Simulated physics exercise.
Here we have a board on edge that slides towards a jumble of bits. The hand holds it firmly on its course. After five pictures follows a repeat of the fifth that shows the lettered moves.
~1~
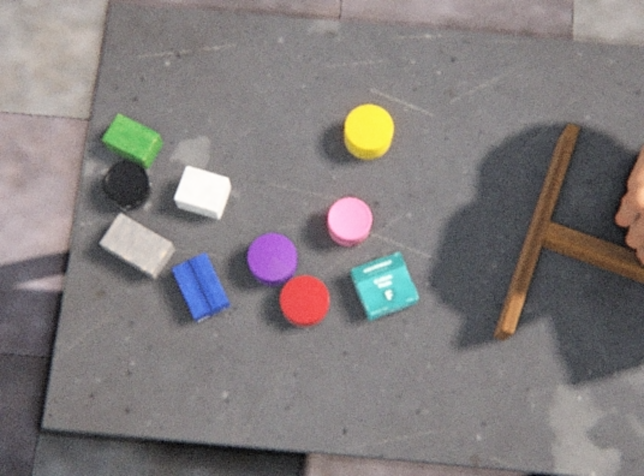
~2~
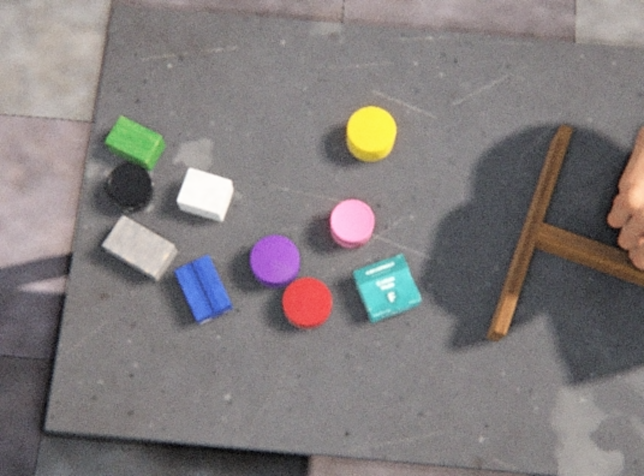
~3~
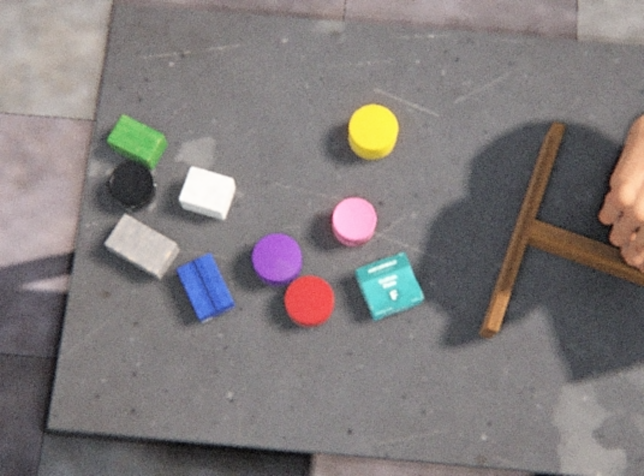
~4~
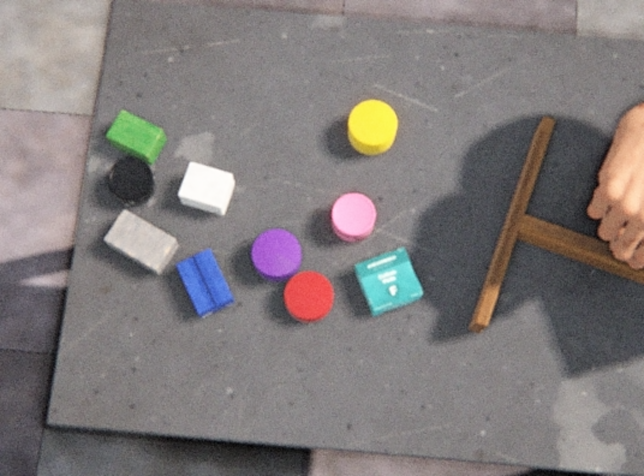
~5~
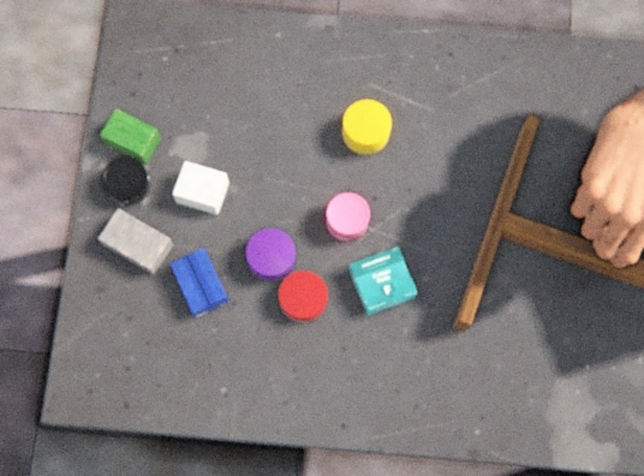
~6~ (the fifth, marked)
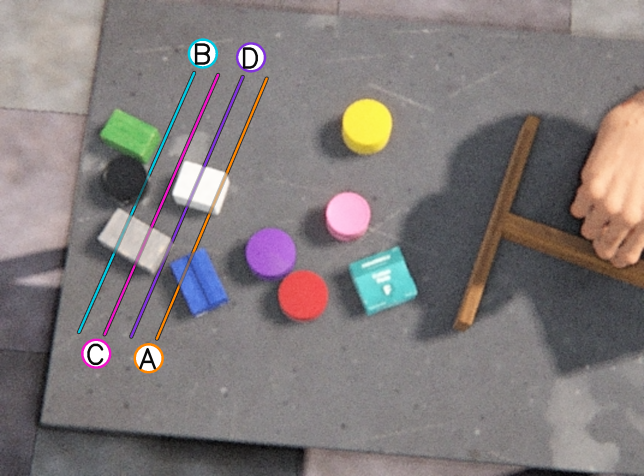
The footage shows a hand at the right sliding a wooden T-shaped board slowly leftward across a dark grey surface, towards scattered colourful blocks and round pieces, which stay in place with a gap still separating them from it.
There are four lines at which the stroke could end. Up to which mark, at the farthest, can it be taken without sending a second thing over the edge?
Up to line D.
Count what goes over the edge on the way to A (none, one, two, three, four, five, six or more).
By then, none.
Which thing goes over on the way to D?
The grey block.
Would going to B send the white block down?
By then, no.
On the marked copy, A at (214, 204); B at (139, 197); C at (163, 200); D at (189, 202).
Taking D. A third of the way, board (388, 207); red pot (291, 297); turquoise box (335, 262).
Two thirds of the way, board (276, 198); grey block (121, 236); blue box (156, 282).
When it is over, board (189, 191); grey block over the edge; black jar (90, 168); one fallen.
As for the rest, A is within the limit but short; B drops four; C drops three.
